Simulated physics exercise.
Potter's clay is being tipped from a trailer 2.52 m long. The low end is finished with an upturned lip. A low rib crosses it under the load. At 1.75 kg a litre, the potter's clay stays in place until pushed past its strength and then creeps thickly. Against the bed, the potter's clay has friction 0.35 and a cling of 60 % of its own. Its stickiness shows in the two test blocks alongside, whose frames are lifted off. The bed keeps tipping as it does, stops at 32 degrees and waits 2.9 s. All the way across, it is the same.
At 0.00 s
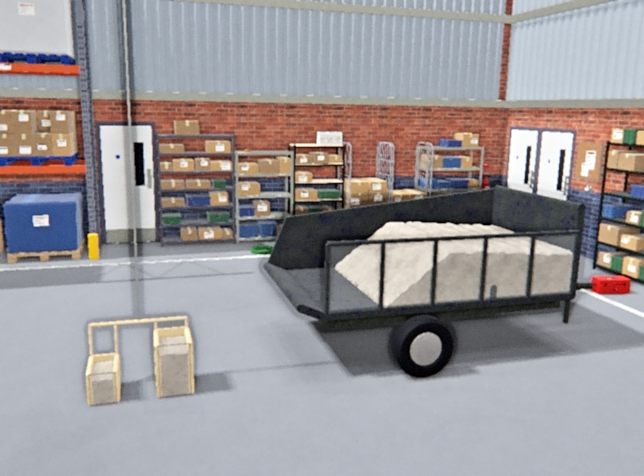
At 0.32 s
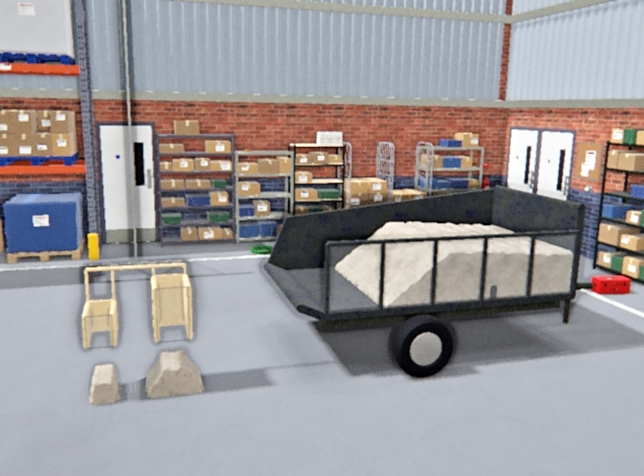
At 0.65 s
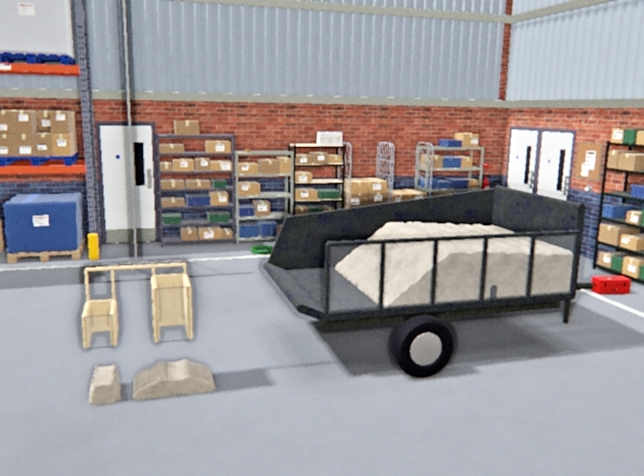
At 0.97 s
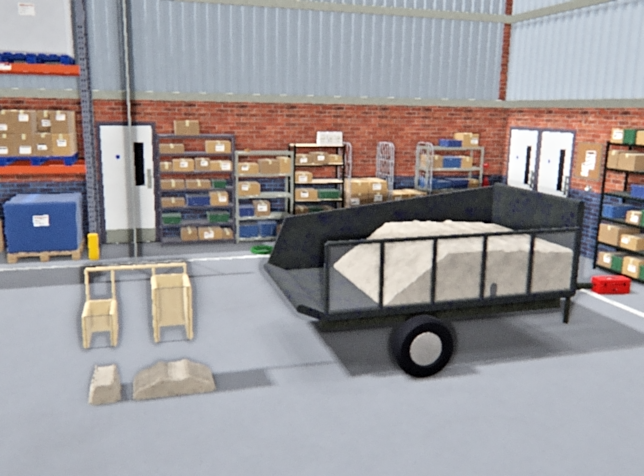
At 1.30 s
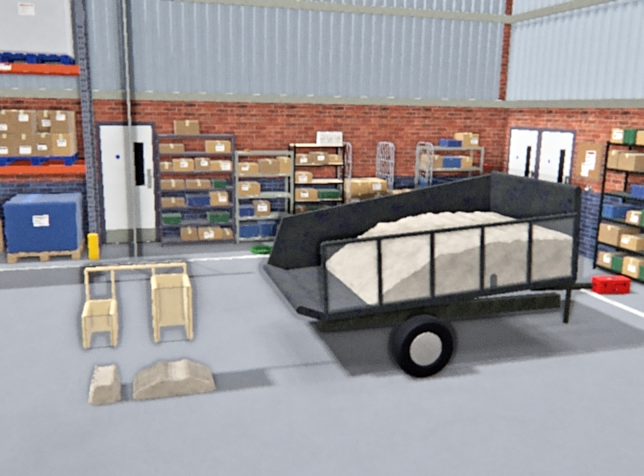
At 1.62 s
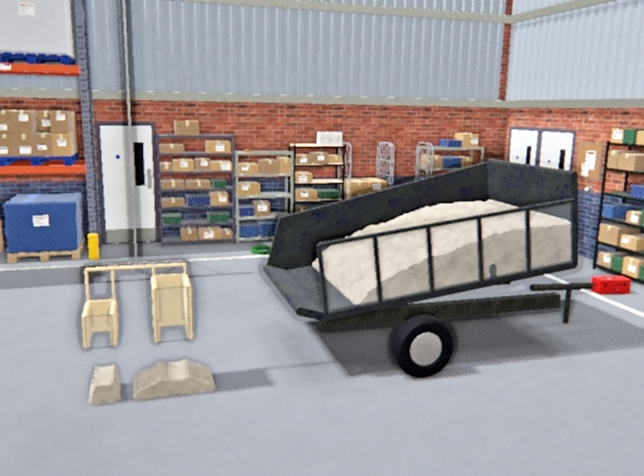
The video shows wooden moulds lifting off two pale blocks in a warehouse, the right block slumping far more than the left, before a trailer's bed rises at its right end and its pale load shifts slightly left.
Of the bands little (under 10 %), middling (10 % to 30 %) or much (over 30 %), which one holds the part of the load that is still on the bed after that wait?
The one that holds it is middling.
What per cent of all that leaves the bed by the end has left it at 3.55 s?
It is about 30 %.
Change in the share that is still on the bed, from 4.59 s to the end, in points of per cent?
Near 20 %.
After 2.50 s, the tilt is 16 degrees and 100 % is on the bed.
After 3.55 s, the tilt is 27 degrees and 79 % is on the bed.
After 4.59 s, the tilt is 32 degrees and 40 % is on the bed.
After 5.63 s, the tilt is 32 degrees and 24 % is on the bed.
After 7.09 s, at the end, the tilt is 32 degrees and 20 % is on the bed.
